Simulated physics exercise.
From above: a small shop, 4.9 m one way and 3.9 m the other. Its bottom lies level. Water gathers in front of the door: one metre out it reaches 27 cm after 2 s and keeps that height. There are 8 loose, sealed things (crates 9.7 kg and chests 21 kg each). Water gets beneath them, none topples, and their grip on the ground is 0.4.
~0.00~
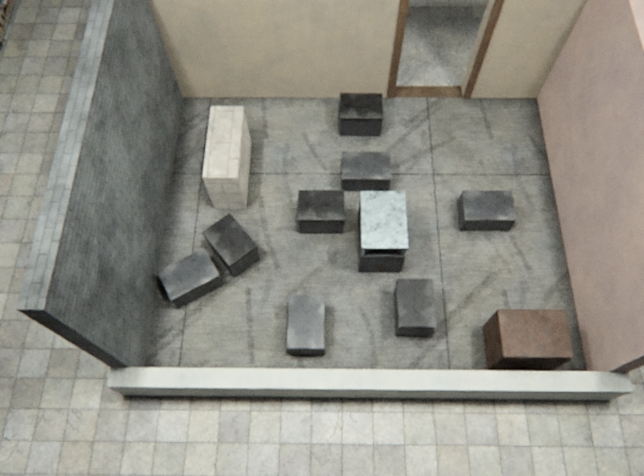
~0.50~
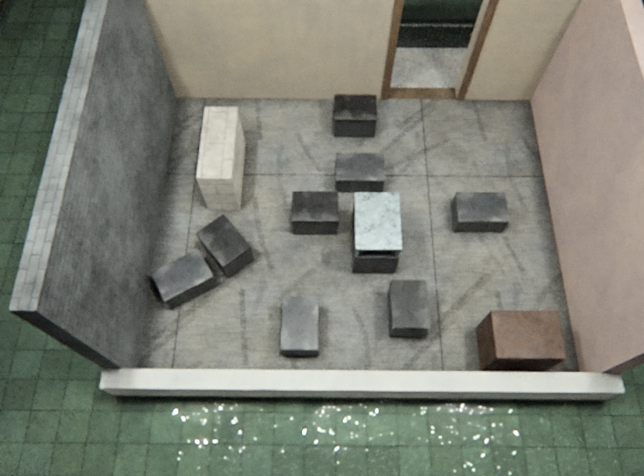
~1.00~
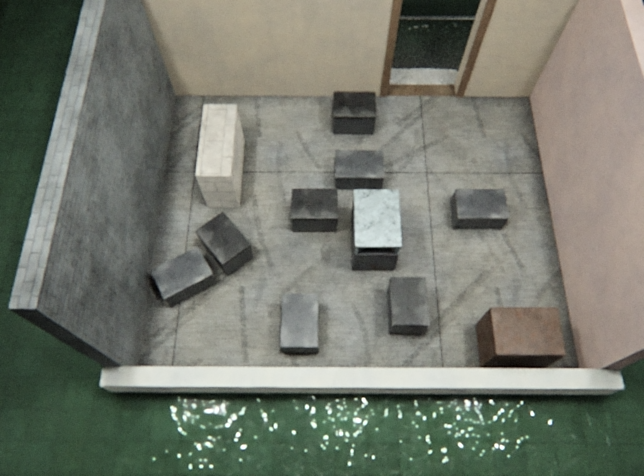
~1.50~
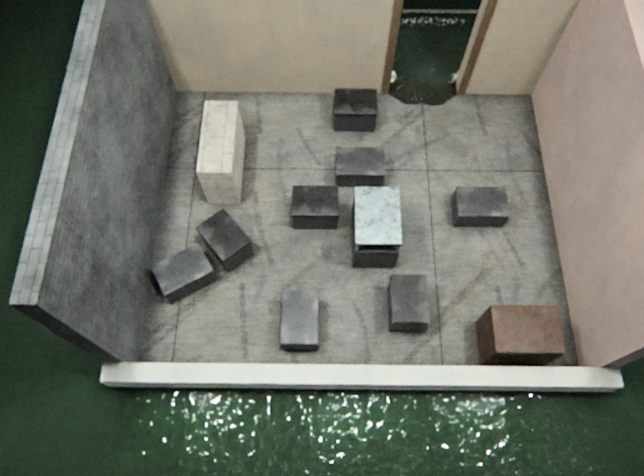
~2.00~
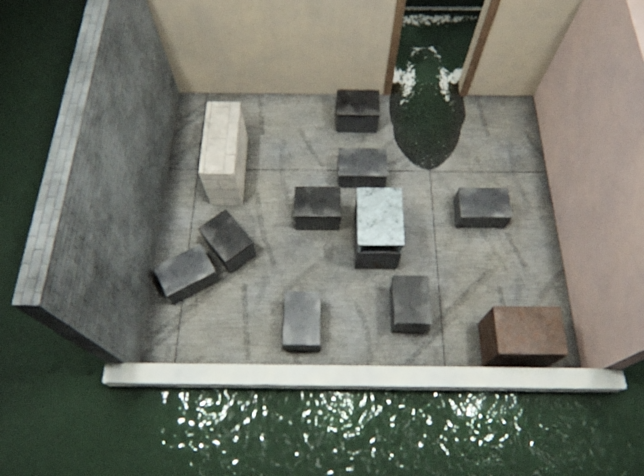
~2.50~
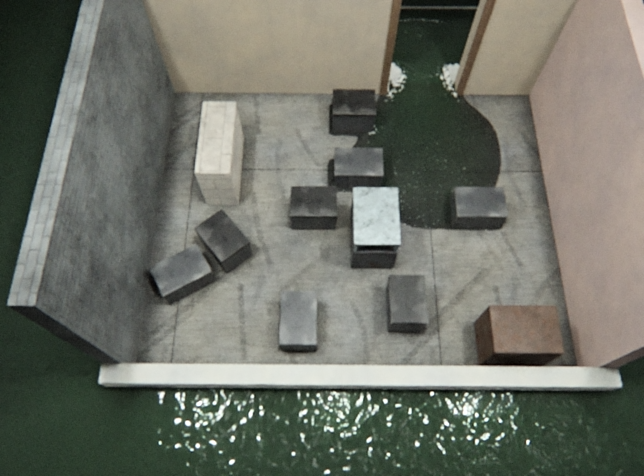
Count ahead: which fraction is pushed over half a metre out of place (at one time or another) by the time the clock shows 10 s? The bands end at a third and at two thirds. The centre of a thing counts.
Share: One to two thirds.
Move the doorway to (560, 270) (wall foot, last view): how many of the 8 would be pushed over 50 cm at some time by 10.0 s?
In that case 7 of them.
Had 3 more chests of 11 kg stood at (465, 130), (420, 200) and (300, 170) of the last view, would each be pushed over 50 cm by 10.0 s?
In turn: More, past it, over.
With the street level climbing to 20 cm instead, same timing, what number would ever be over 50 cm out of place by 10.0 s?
Then 4.
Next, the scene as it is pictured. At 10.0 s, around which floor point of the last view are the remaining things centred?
Near (266, 215).
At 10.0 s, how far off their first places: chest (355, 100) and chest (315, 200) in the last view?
In turn: 0 cm, 0 cm.
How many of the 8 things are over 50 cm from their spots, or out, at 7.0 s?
By then 4.
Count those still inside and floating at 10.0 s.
I count 5.
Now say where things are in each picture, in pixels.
The first frame shows a crate at (366, 165), on the bottom; a crate at (489, 205) rests on the ground; water covers 0.0 m2; 0 of 8 have shifted.
The second frame shows a crate at (360, 166), on the bottom; a crate at (482, 207), on the bottom; water covers 0.0 m2; 0 of 8 have shifted.
The third frame shows a crate at (360, 164) rests on the ground; a crate at (482, 203) rests on the ground; water covers 0.0 m2; 0 of 8 have shifted.
The fourth frame shows a crate at (360, 161) rests on the ground; a crate at (483, 201) rests on the ground; water covers 0.1 m2; 0 of 8 have shifted.
The fifth frame shows a crate at (363, 162) rests on the ground; a crate at (485, 202), on the bottom; water covers 0.9 m2; 0 of 8 have shifted.
The sixth frame shows a crate at (359, 161) rests on the ground; a crate at (481, 201), on the bottom; water covers 2.8 m2; 0 of 8 have shifted.
After 3.5 s 1 of 8 are over 50 cm from their spots; 0 afloat.
After 4.5 s 2 of 8 are over 50 cm from their spots; 1 afloat.
After 7.0 s 4 of 8 are over 50 cm from their spots; 2 afloat.
After 10.0 s 5 of 8 are over 50 cm from their spots, and 5 have been at some point; 5 afloat.
